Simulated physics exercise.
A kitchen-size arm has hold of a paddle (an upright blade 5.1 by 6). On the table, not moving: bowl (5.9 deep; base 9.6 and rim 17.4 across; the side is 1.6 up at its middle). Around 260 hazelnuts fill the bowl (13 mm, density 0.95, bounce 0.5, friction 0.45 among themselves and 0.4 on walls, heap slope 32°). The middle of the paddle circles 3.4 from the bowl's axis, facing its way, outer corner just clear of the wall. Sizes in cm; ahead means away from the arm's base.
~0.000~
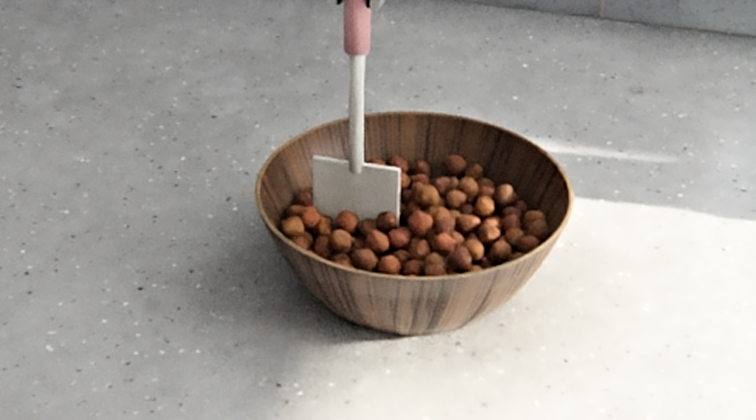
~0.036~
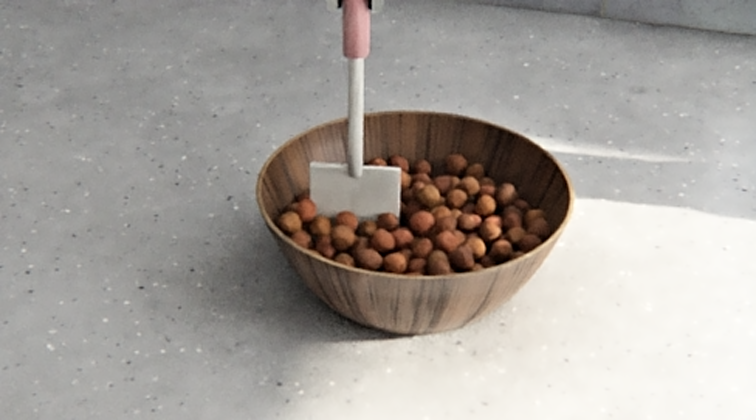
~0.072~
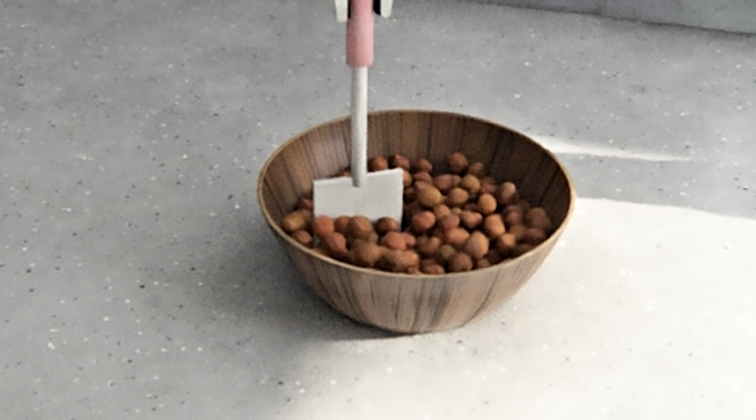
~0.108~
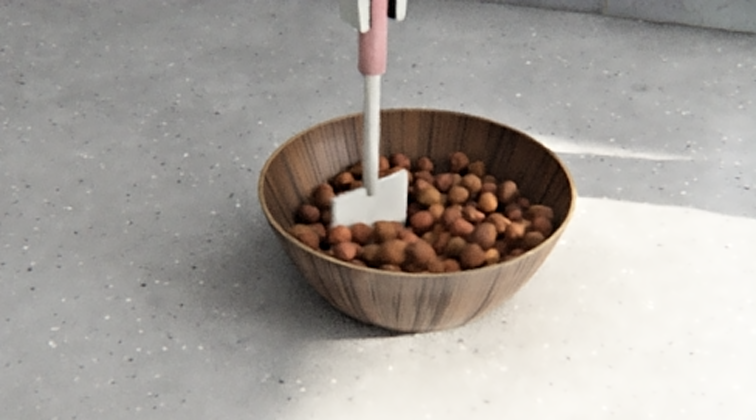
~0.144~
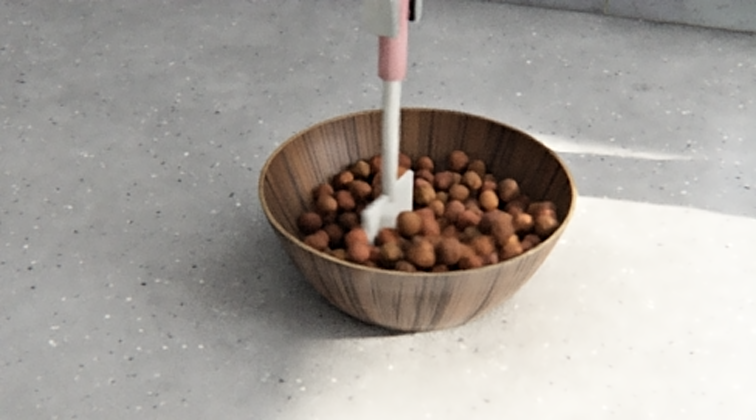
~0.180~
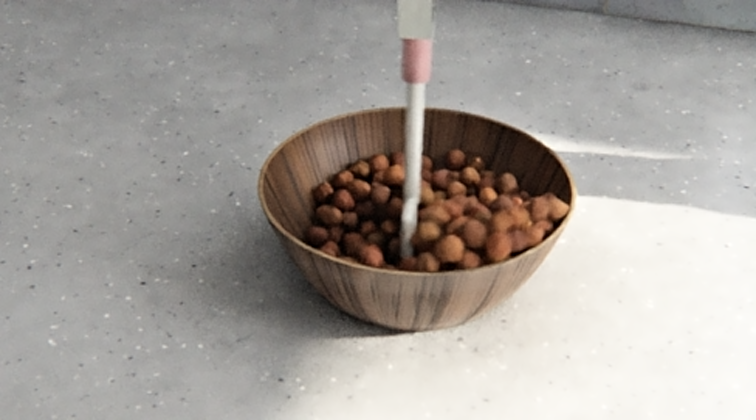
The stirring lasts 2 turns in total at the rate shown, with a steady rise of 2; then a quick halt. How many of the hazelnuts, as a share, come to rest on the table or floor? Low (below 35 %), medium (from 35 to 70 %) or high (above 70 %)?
Answer: Low; below 35 % of the hazelnuts finish on the table or floor.
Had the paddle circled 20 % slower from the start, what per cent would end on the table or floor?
In that case some 15 per cent.
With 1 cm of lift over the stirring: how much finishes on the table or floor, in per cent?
About 30 per cent.
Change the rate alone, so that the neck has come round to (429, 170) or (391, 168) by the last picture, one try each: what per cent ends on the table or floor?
Some 30 and 20 per cent.
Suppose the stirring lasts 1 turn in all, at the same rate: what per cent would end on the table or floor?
It would be near 15 per cent.
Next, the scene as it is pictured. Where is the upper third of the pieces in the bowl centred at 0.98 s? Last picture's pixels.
At about (470, 177).
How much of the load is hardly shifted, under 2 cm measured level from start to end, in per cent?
Roughly 5 per cent.
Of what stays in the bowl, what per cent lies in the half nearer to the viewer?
Some 50 per cent.
After 0.58 s, 342° round, highest piece 8 above the table; 213 in the bowl, 35 on the table or floor, 9 in flight or on the tool.
After 0.98 s, 226° round, highest piece 7 above the table; 195 in the bowl, 59 on the table or floor, 3 in flight or on the tool.
After 1.38 s, 0° round, highest piece 6 above the table; 191 in the bowl, 66 on the table or floor.
After 2.08 s, 0° round, highest piece 5 above the table; 191 in the bowl, 66 on the table or floor.
At rest, 191 in the bowl, 66 on the table or floor. That is 26 % on the table or floor.
